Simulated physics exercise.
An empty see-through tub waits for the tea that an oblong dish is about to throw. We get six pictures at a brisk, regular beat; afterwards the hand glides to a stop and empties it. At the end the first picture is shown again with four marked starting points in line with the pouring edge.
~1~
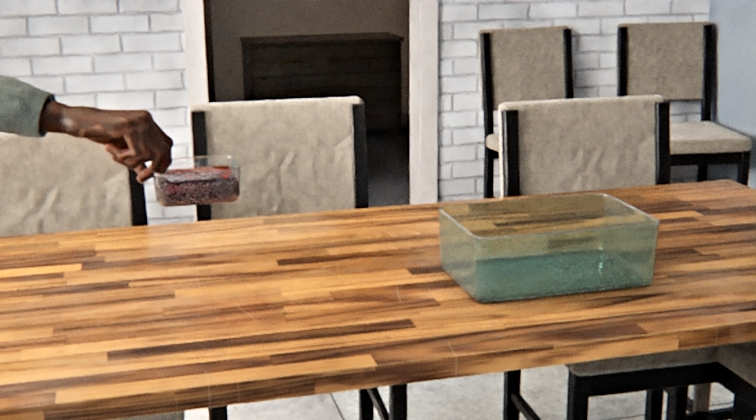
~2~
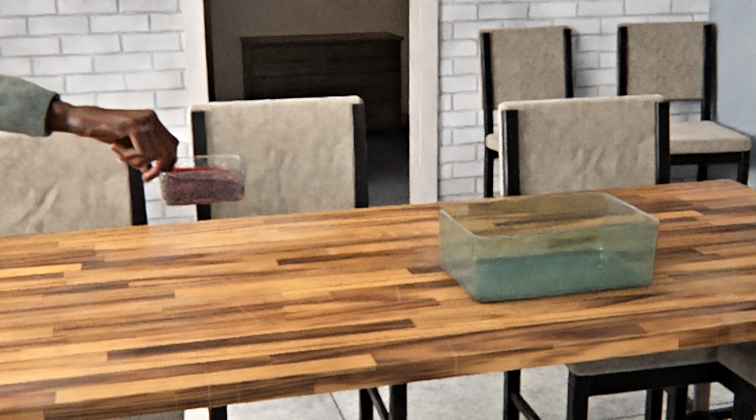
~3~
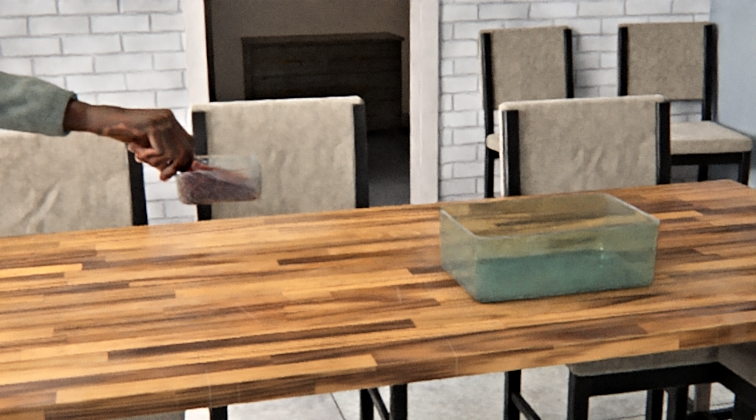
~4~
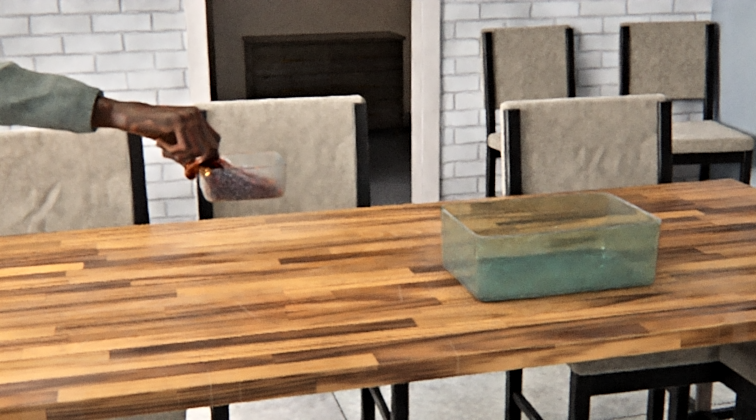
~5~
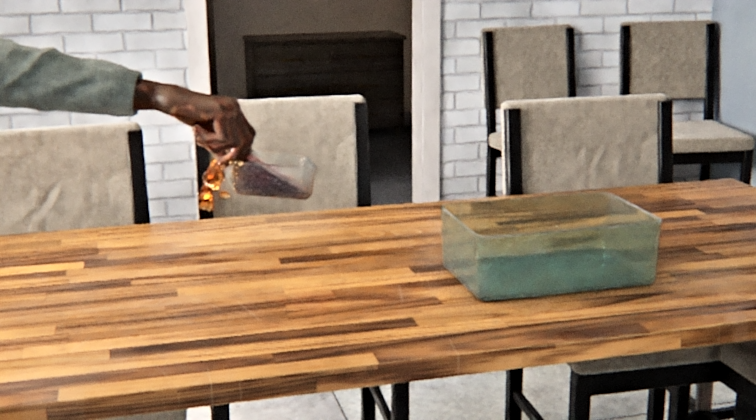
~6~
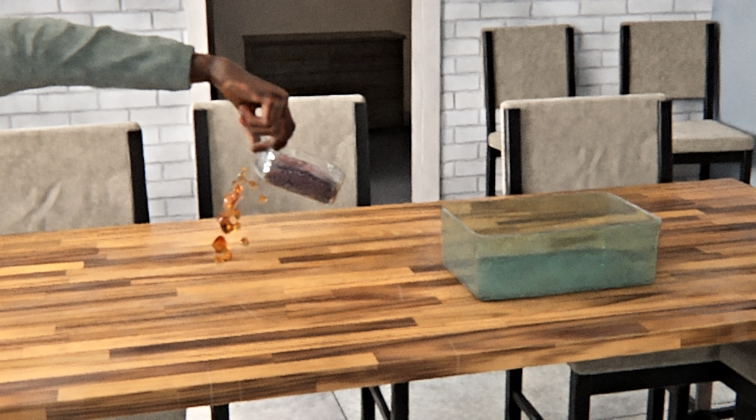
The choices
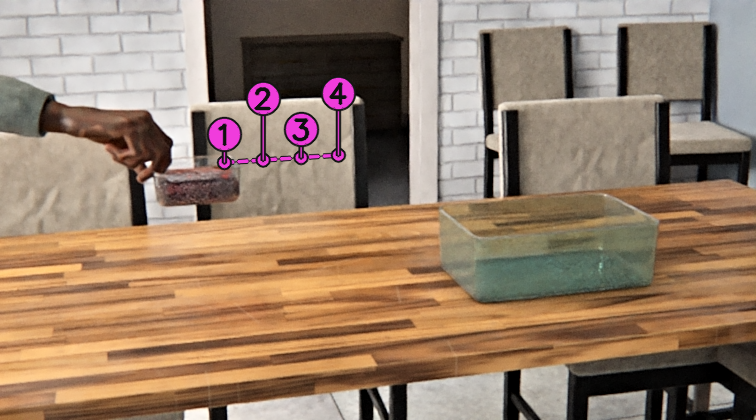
In this clip, a hand carries a small clear oblong dish rightward above a wooden table, toward a see-through tub, and tilts it as amber liquid pours from its left side in a broken stream, left of the tub.
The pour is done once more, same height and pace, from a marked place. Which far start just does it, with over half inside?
Dot 2.
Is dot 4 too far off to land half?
No, that is safe.
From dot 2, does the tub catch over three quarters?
No, less.
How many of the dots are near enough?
Three of the four.
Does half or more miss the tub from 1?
Yes.
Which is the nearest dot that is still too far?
1.
On the marked copy, 1 at (224, 162); 2 at (263, 160); 3 at (301, 157); 4 at (338, 155).
If 1 is chosen, about 19 % lands in the tub, 76 % falls short and 6 % goes beside or beyond.
If 2 is chosen, about 65 % lands in the tub, 31 % falls short and 5 % goes beside or beyond.
If 3 is chosen, about 75 % lands in the tub, 18 % falls short and 7 % goes beside or beyond.
If 4 is chosen, about 79 % lands in the tub, 12 % falls short and 9 % goes beside or beyond.
